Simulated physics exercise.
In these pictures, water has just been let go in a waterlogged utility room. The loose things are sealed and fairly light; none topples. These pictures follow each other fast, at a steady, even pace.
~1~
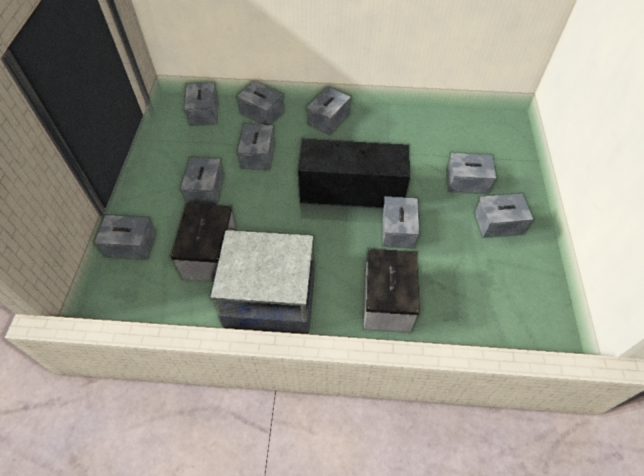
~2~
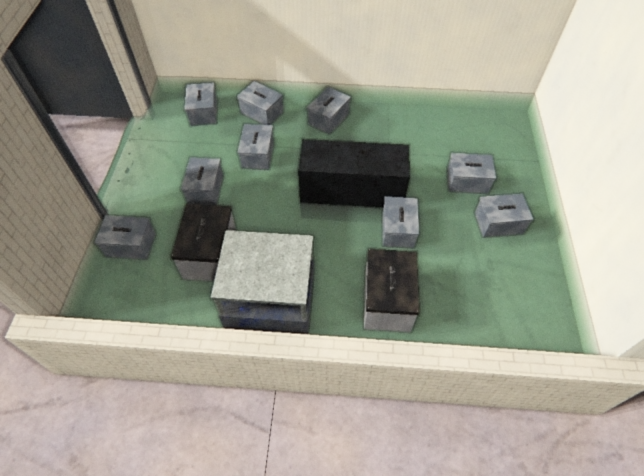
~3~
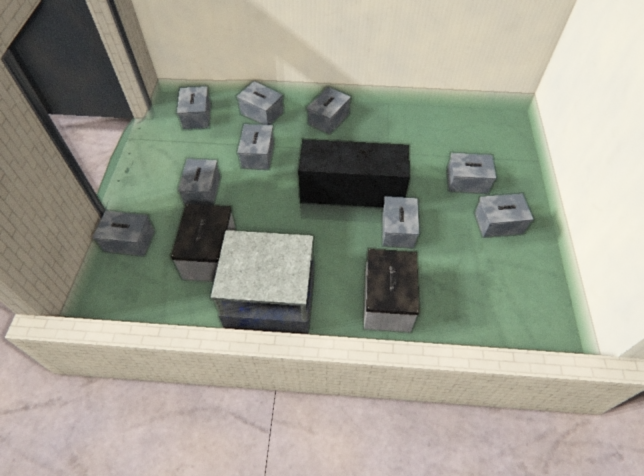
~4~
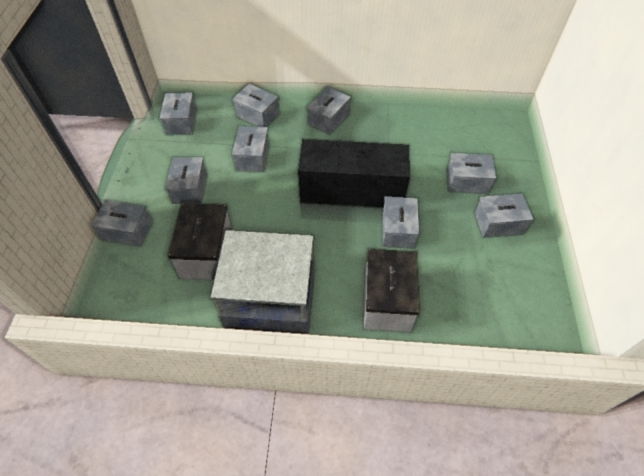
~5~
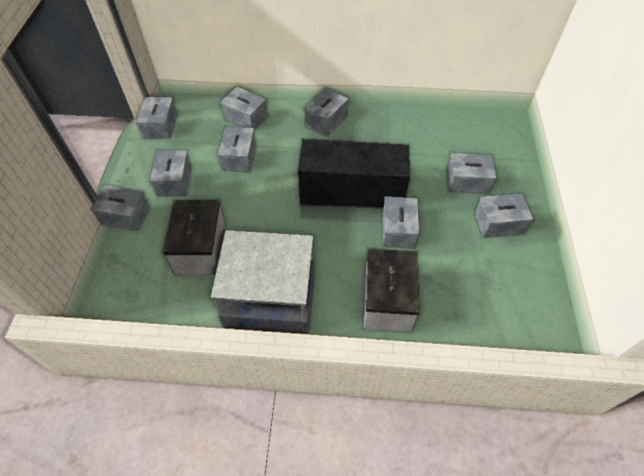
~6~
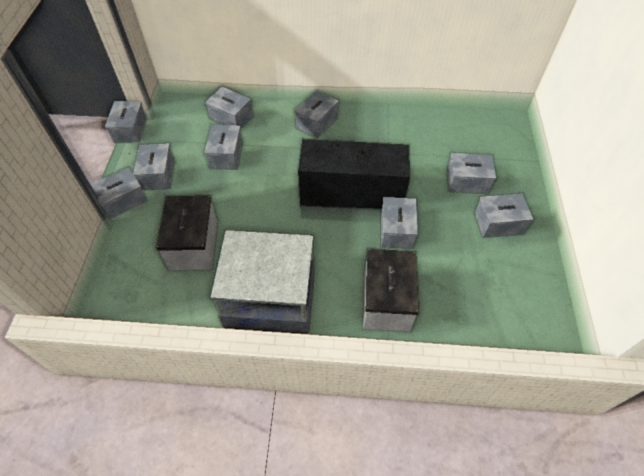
Flooded walled room seen from above, a dark door on the left opening and floating grey boxes nearby drifting towards the gap.
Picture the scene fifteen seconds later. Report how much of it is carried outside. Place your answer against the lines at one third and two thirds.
It sits at or past the two-thirds line.
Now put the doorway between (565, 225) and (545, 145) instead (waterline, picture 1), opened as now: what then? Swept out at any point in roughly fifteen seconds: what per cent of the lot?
I make it 50 per cent.
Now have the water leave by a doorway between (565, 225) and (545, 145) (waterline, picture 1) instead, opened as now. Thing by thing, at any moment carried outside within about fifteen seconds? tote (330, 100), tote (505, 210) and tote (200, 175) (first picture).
Looking at them in turn, number one is flushed away, number two is flushed away, and number three is held back.
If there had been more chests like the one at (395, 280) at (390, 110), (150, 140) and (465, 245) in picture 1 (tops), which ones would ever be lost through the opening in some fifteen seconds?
In sequence: Exits, exits, never exits.
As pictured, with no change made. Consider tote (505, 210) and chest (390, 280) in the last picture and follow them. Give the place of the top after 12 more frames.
(462, 192) and (330, 222), roughly.
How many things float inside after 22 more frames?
That adds up to 4.
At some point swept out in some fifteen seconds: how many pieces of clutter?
Exactly 8.
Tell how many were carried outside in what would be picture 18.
The count is 6.
A moment on, 3 of 11 are out; 8 afloat.
Next, 6 of 11 are out; 5 afloat.
Later, 7 of 11 are out; 4 afloat.
In the end, 8 of 11 are out; 3 afloat.
